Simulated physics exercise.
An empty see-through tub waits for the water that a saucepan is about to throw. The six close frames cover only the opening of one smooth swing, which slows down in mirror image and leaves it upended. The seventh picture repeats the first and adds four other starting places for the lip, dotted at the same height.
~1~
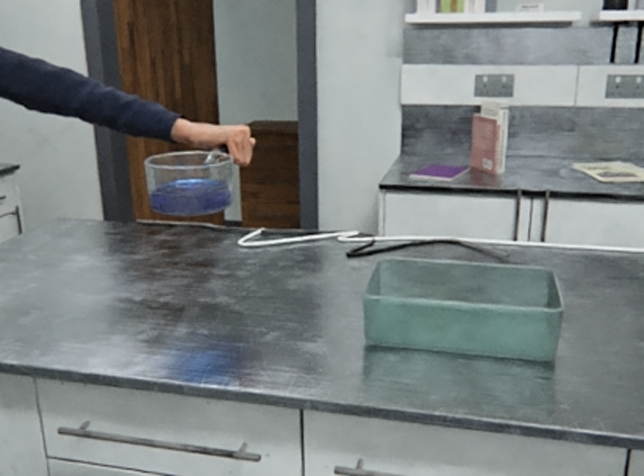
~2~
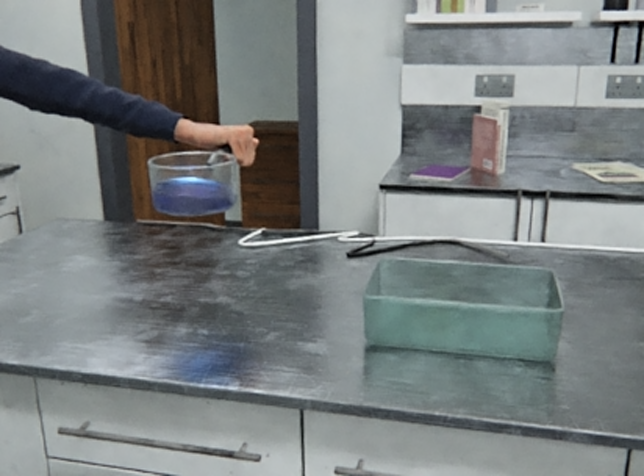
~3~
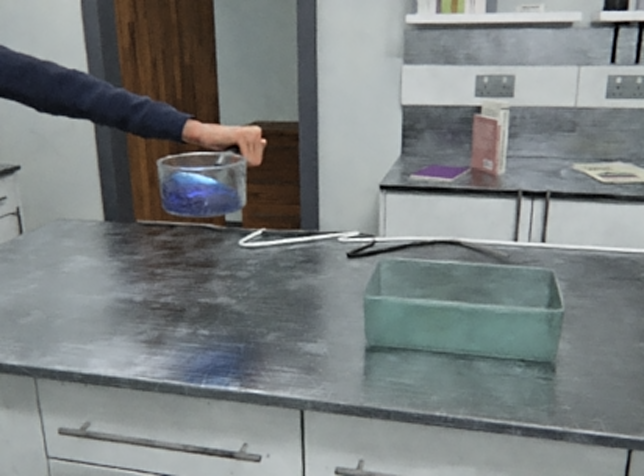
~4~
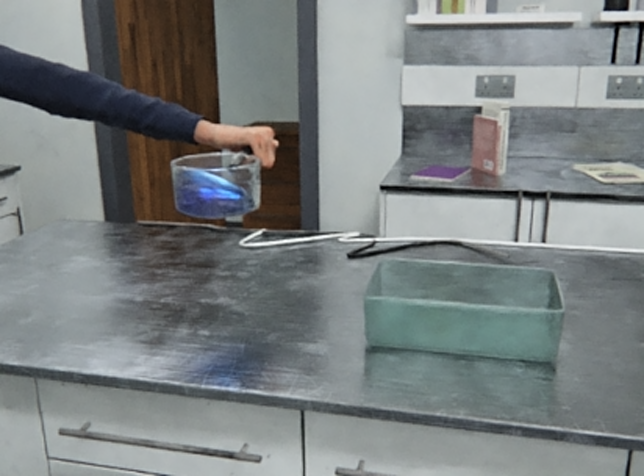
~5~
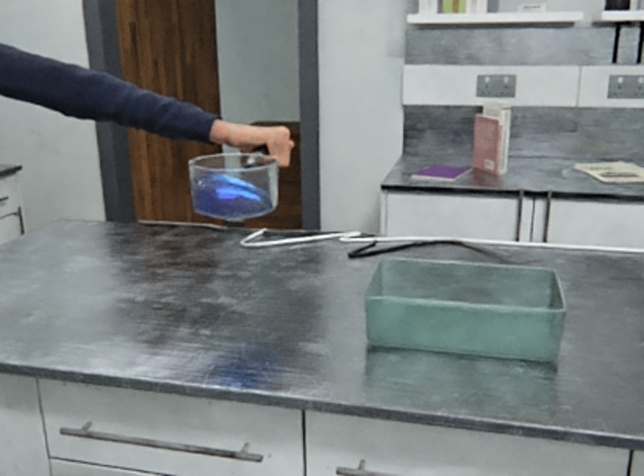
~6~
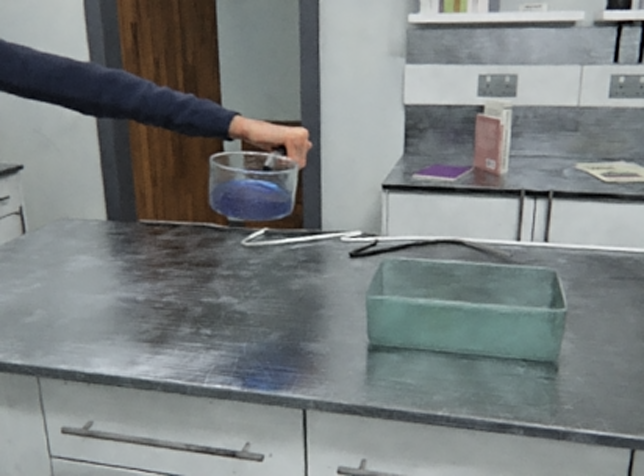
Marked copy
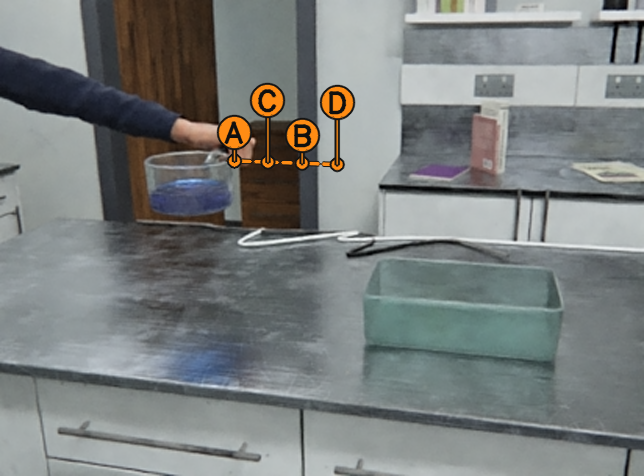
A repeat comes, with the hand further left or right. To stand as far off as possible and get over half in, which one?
Take C.
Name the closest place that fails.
Place A.
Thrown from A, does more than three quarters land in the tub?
No, less.
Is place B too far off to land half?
No, not at all.
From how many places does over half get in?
Three of them.
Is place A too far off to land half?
Yes, it does.
On the marked copy, A at (234, 160); B at (302, 163); C at (267, 162); D at (337, 164).
If A is chosen, about 30 % lands in the tub, 66 % falls short and 4 % goes beside or beyond.
If B is chosen, about 89 % lands in the tub, 4 % falls short and 6 % goes beside or beyond.
If C is chosen, about 83 % lands in the tub, 12 % falls short and 5 % goes beside or beyond.
If D is chosen, about 88 % lands in the tub, 2 % falls short and 10 % goes beside or beyond.
